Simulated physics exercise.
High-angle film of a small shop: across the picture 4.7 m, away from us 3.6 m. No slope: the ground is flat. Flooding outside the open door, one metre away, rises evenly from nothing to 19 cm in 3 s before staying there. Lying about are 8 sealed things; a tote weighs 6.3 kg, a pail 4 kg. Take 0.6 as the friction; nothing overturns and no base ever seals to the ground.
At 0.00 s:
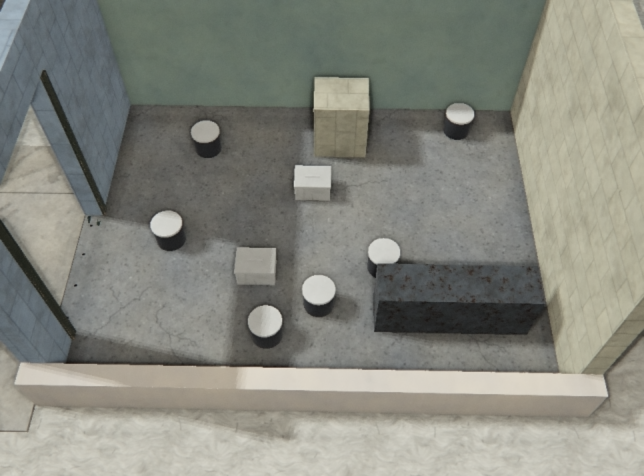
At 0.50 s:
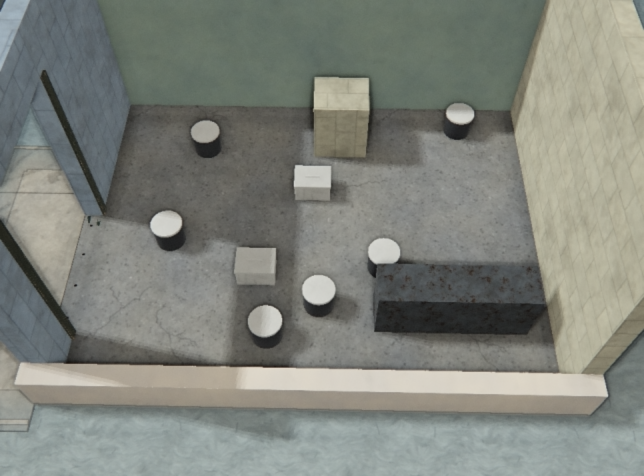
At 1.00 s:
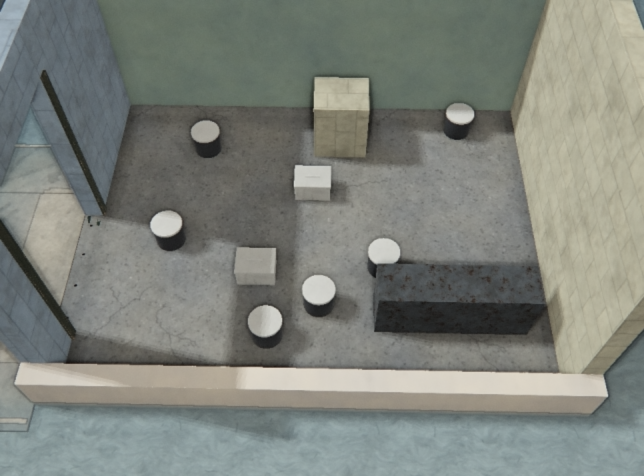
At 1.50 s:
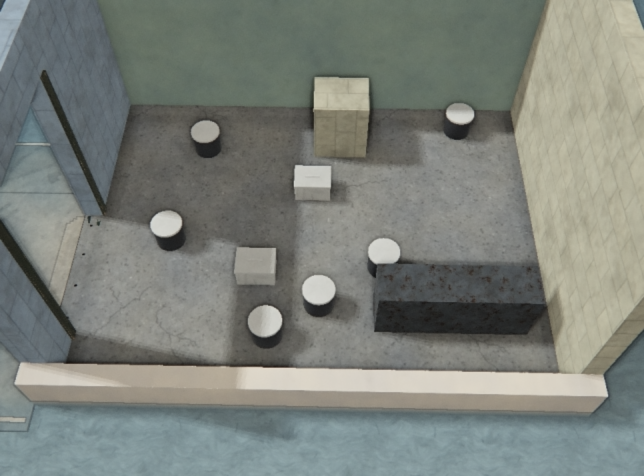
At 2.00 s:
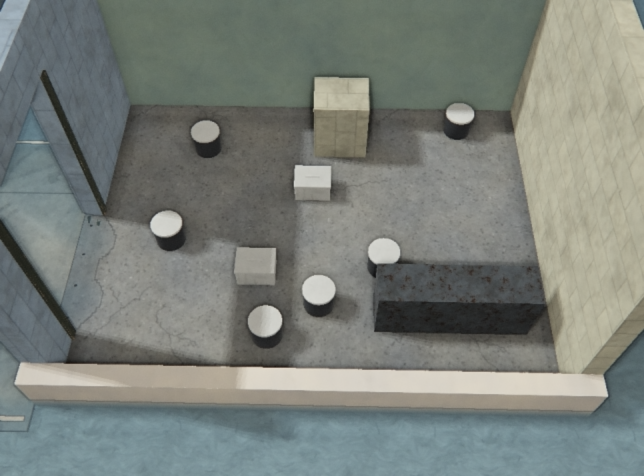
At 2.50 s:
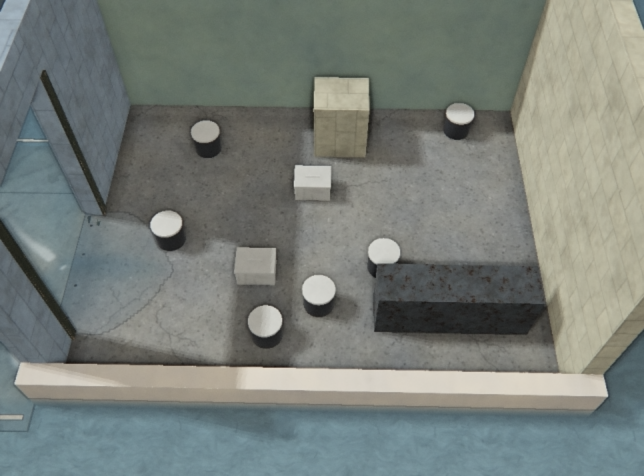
Water spreads over the ground outside, then creeps through the open doorway onto the grey floor.
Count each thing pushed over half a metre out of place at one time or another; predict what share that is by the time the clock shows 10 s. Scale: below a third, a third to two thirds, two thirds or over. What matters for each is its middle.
On that scale, two thirds or over.
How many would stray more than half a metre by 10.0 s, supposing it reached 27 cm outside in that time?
Result: 7.
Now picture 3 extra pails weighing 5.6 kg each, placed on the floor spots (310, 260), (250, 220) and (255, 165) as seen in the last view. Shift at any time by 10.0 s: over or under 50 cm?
In turn: Beyond the mark, beyond the mark, within the mark.
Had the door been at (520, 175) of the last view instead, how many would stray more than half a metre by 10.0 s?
You'd get 8 in that case.
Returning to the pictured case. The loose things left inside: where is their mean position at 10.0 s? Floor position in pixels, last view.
They're centred close to (408, 185).
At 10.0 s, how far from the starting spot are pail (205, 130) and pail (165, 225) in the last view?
0 cm and 200 cm respectively.
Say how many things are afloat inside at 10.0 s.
It comes to 6.
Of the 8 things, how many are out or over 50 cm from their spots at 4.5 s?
3 of them.
After 3.5 s 0 of 8 are over 50 cm from their spots; 0 afloat.
After 4.5 s 3 of 8 are over 50 cm from their spots; 0 afloat.
After 7.0 s 5 of 8 are over 50 cm from their spots; 2 afloat.
After 10.0 s 7 of 8 are over 50 cm from their spots, and 7 have been at some point; 6 afloat.
